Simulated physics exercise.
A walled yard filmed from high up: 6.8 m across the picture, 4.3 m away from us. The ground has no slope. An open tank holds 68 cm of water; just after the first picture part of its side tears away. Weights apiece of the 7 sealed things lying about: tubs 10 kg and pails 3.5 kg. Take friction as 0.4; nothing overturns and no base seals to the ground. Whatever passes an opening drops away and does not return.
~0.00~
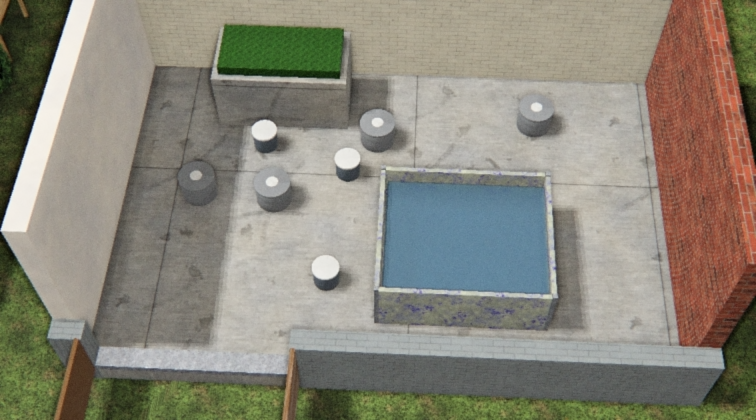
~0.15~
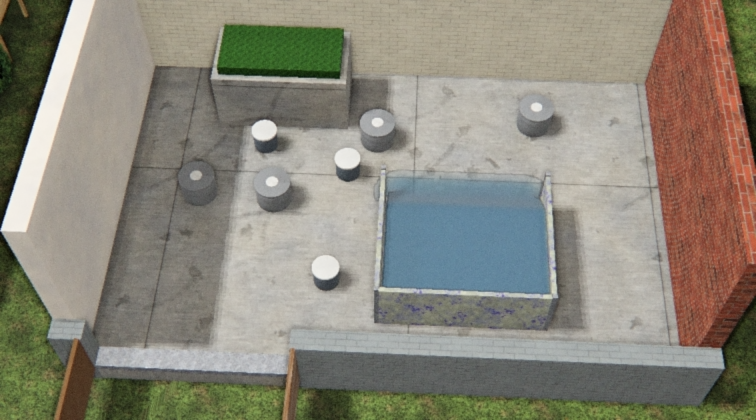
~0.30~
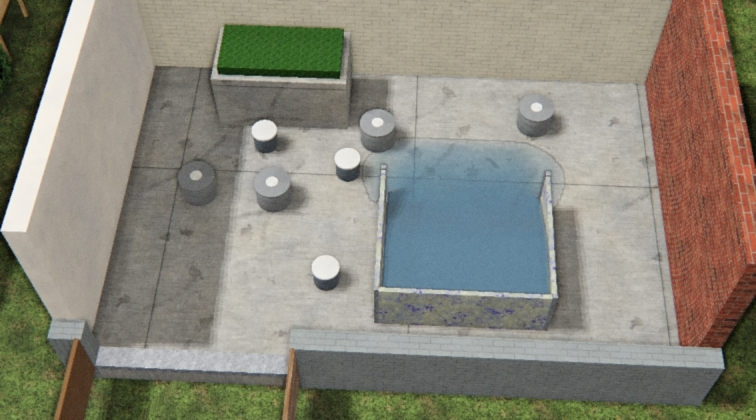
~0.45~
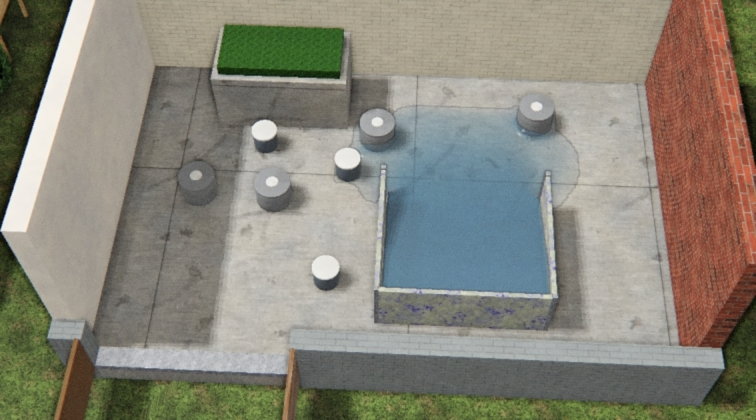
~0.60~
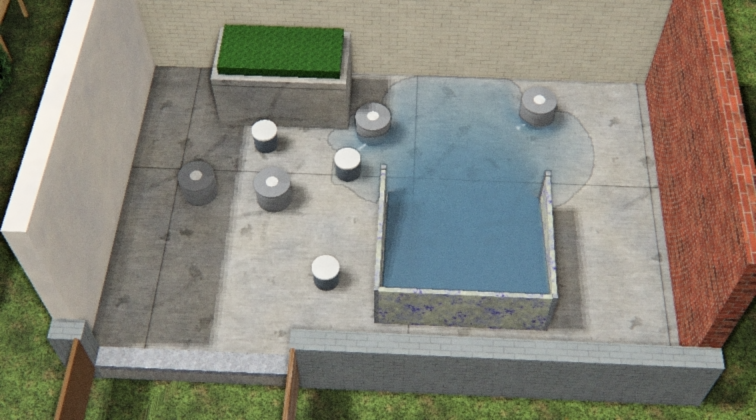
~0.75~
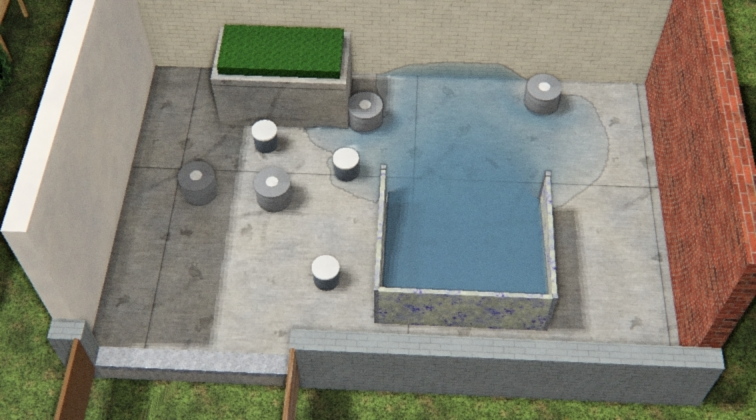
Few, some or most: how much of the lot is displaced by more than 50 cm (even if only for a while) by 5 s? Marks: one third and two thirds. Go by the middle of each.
That comes to two thirds or more.
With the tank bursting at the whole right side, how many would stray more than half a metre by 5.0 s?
Then 3.
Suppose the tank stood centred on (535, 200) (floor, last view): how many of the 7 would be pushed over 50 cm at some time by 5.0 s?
In that case 5 of them.
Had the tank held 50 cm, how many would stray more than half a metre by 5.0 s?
In that case 5 of them.
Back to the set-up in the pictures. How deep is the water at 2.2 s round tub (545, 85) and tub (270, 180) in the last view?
Roughly 22 and 1 cm.
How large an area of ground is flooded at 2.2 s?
Some 14 m2.
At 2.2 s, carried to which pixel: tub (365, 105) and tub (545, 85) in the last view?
Near (371, 63) and (640, 120).
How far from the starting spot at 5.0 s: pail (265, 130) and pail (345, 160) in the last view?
In turn: 200 cm, washed out.
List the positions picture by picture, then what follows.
The first picture shows a tub at (537, 108) rests on the ground; a tub at (378, 123), on the bottom; water covers 3.1 m2; 0 of 7 have shifted.
The second picture shows a tub at (537, 108), on the bottom; a tub at (378, 123), on the bottom; 4.1 m2 under water; 0 of 7 have shifted.
The third picture shows a tub at (537, 108), on the bottom; a tub at (378, 123) rests on the ground; water covers 5.5 m2; 0 of 7 have shifted.
The fourth picture shows a tub at (537, 107), on the bottom; a tub at (377, 122) rests on the ground; water covers 6.9 m2; 0 of 7 have shifted.
The fifth picture shows a tub at (539, 100), on the bottom, 14 cm from its start; a tub at (373, 116), on the bottom, 12 cm from its start; water covers 8.5 m2; 2 of 7 have shifted.
The sixth picture shows a tub at (544, 87), on the bottom, 37 cm from its start; a tub at (365, 105), on the bottom, 34 cm from its start; water covers 9.4 m2; 2 of 7 have shifted.
After 1.1 s 2 of 7 are over 50 cm from their spots; 1 afloat.
After 2.2 s 2 of 7 are over 50 cm from their spots; 2 afloat.
After 3.5 s 4 of 7 are over 50 cm from their spots; 2 afloat.
After 5.0 s 6 of 7 are over 50 cm from their spots, and 6 have been at some point; 3 afloat.
